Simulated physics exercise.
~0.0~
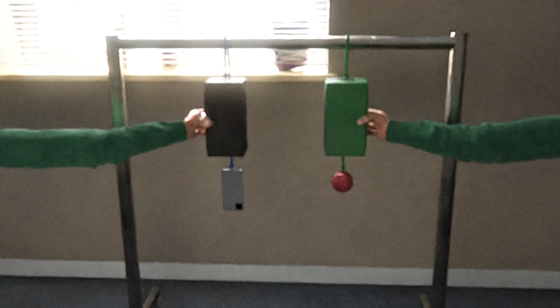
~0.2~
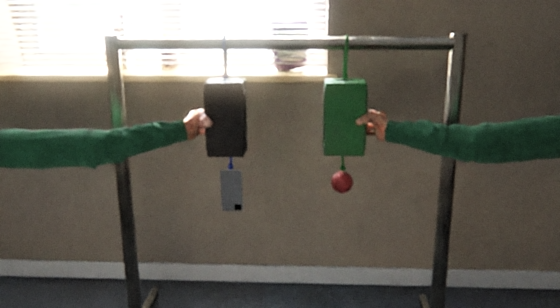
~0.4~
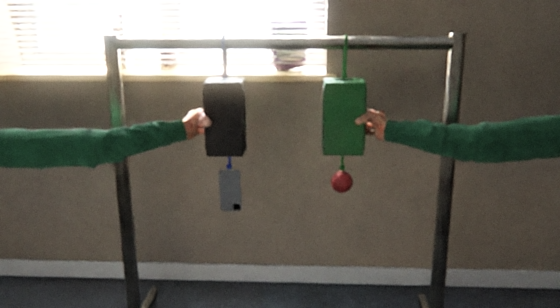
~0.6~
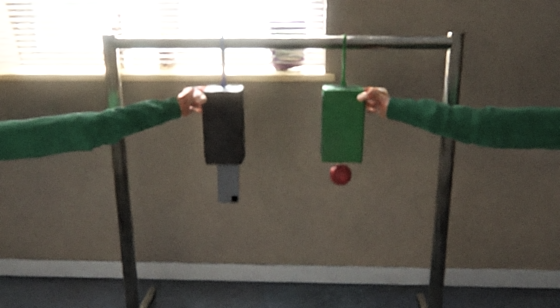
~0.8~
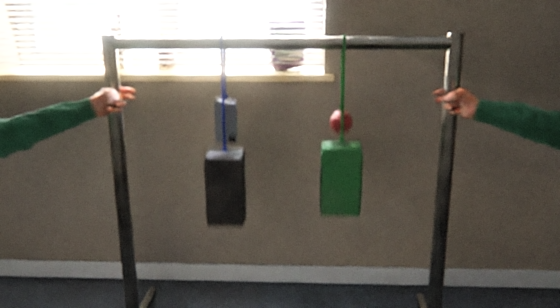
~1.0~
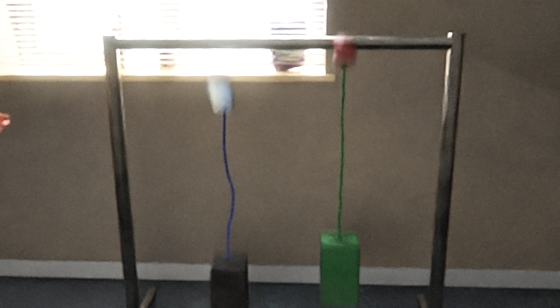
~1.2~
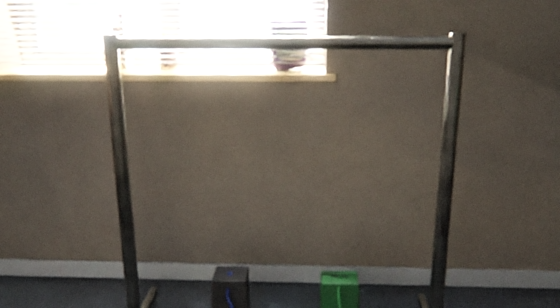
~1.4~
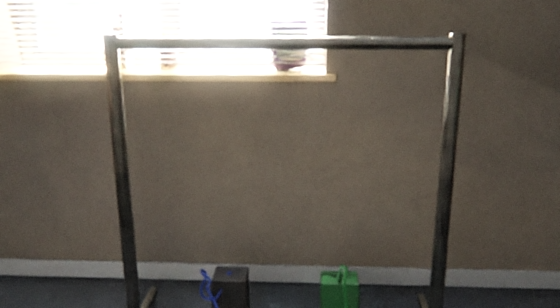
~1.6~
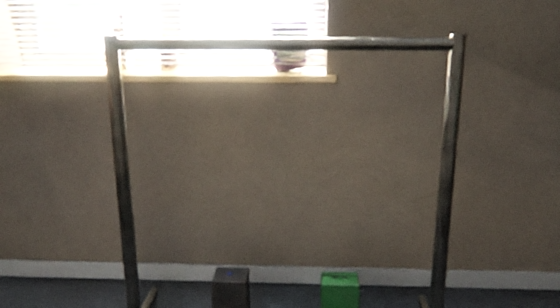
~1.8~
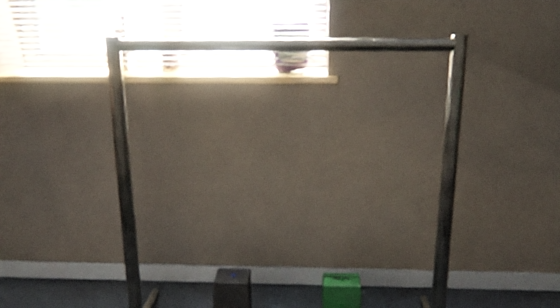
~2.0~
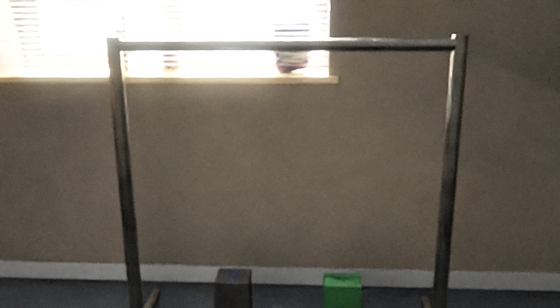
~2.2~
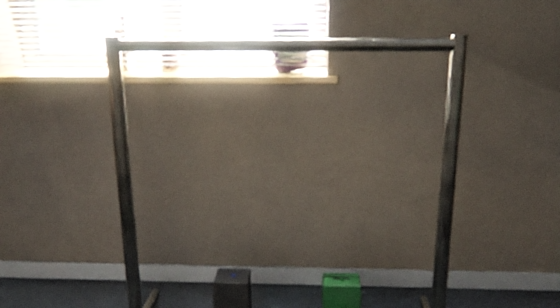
Two box-shaped cases, black on the left and green on the right, hang on cords over a dark metal bar in a dim room, seen from the front by a slightly swaying camera. A grey phone dangles below the black case and a red apple below the green one, while green-sleeved hands steady the cases from either side. The hands let go and draw back, and both cases drop as the phone and apple rise. The phone tips over near the bar, and the cords come down after the cases. Both cases end on the floor, with the bar bare.
